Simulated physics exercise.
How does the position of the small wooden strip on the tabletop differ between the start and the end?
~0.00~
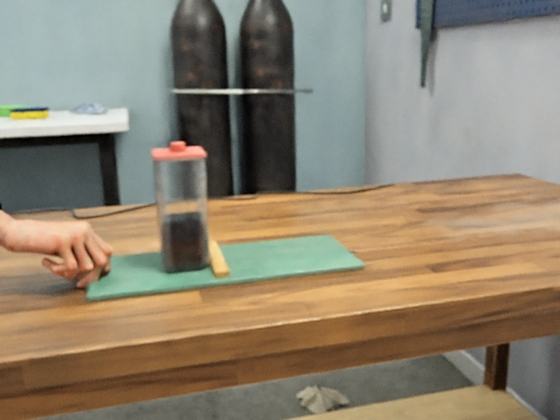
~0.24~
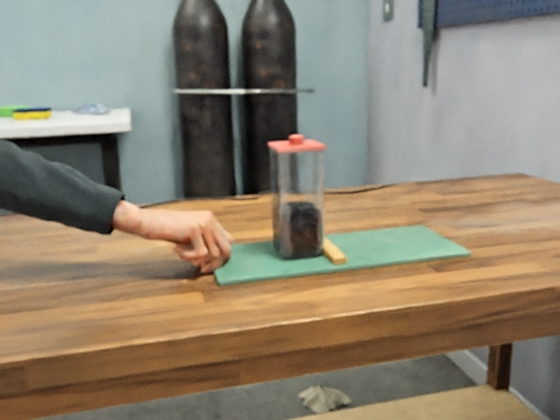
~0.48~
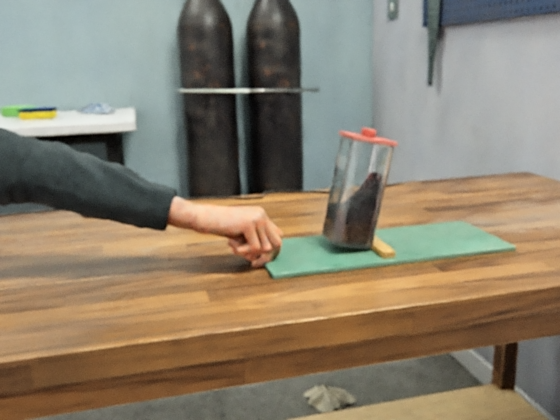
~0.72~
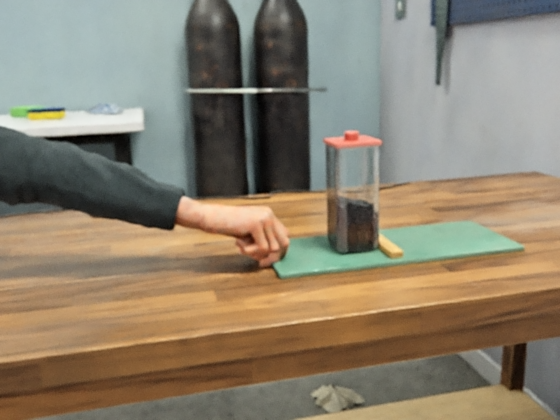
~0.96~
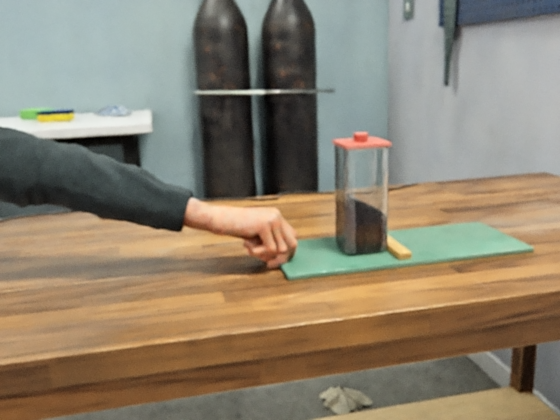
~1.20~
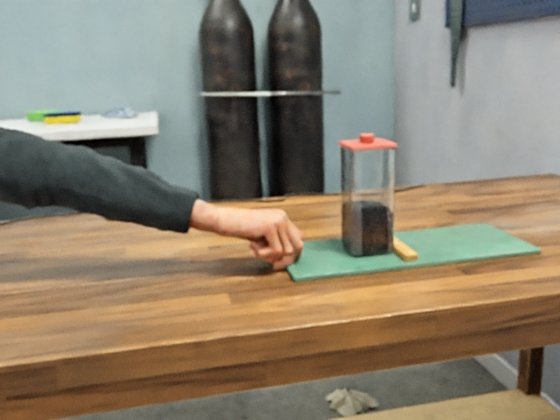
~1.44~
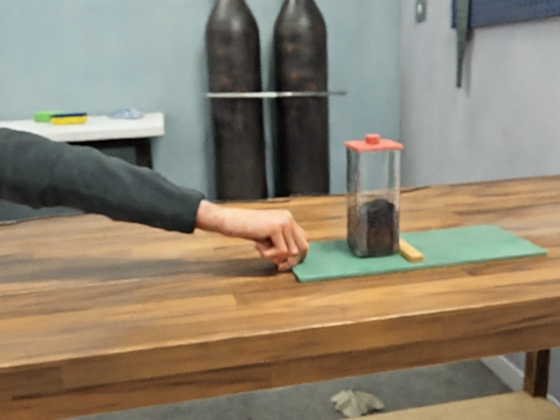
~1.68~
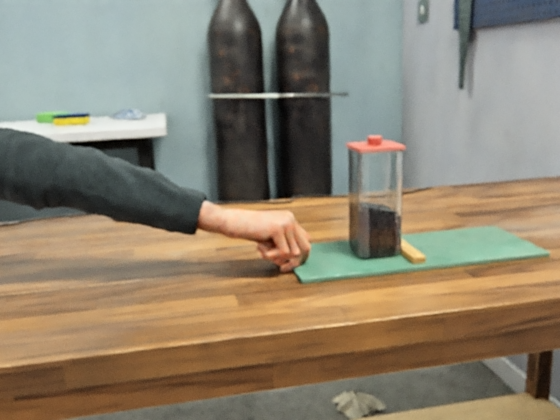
It starts left of centre, in front of the dark cylinders, and ends farther right along the tabletop, beyond the cylinders.
